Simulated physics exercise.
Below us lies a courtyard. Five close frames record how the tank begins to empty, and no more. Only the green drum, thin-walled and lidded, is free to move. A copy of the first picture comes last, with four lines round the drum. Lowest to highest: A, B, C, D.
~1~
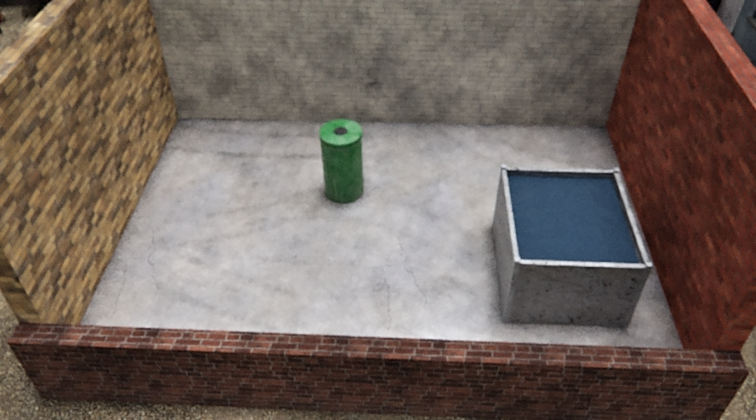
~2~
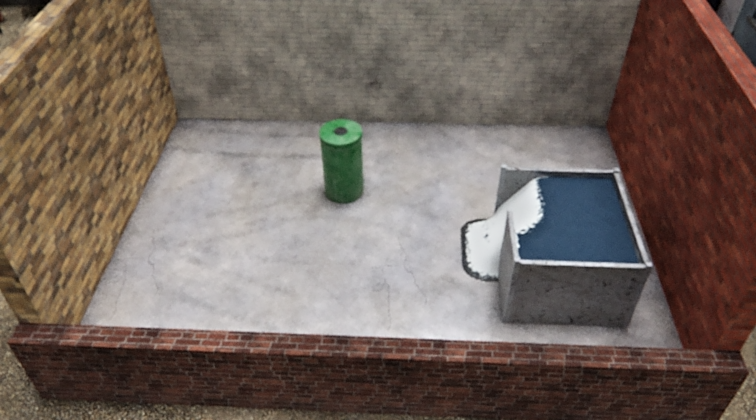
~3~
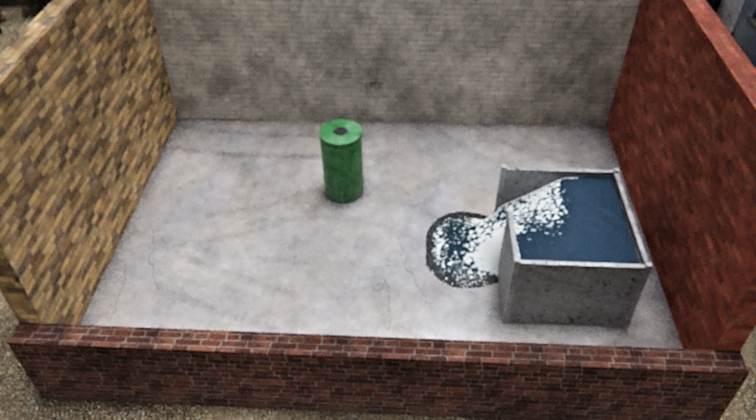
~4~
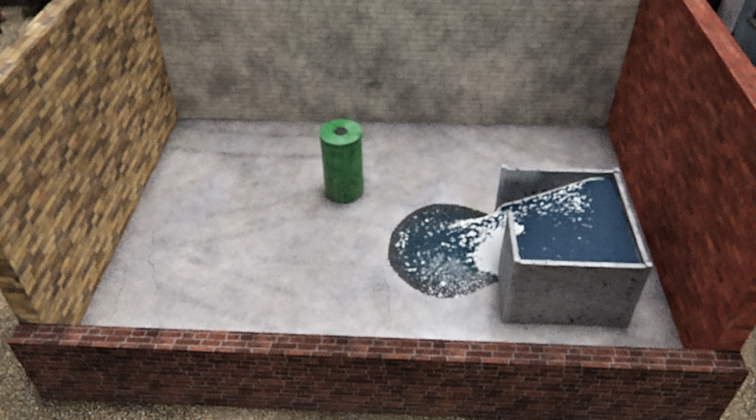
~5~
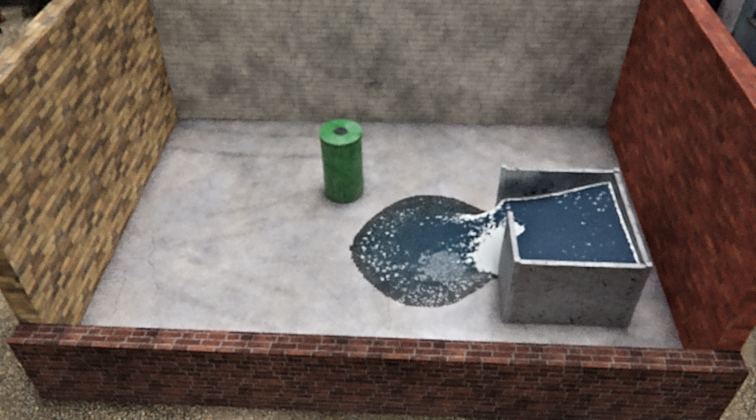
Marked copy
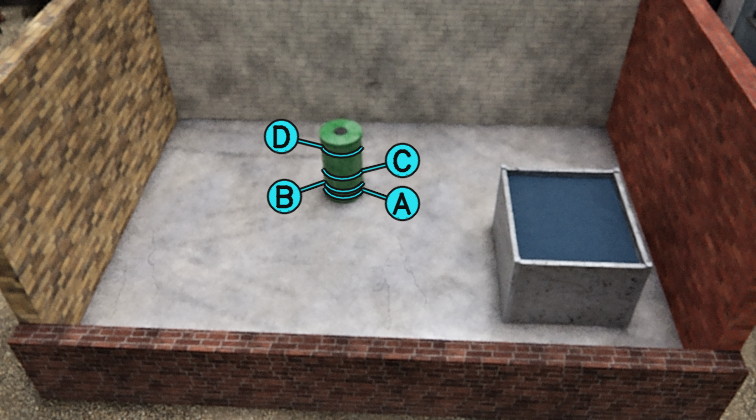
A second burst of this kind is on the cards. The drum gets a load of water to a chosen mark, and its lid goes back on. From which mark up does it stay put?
C will do.
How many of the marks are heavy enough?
Two.
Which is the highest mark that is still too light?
B it is.
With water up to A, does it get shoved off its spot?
Yes, it does.
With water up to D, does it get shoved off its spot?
No, not at all.
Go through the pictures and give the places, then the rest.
Lid of the green drum at (341, 131); tank full, its middle at (569, 219).
Water covers 1 % of the ground and is seen nearest the drum at (474, 224).
Water covers 3 % of the ground and is seen nearest the drum at (437, 231).
Water covers 6 % of the ground and is seen nearest the drum at (415, 216).
Lid of the green drum at (341, 131); water covers 9 % of the ground and is seen nearest the drum at (390, 212).
On the marked copy, A at (342, 198); B at (342, 191); C at (341, 179); D at (340, 155); from the bottom up A, B, C, D.
For mark A, it is pushed about 3 times its own width away.
For mark B, it is pushed about its own width away.
For mark C, it does not move.
For mark D, it does not move.
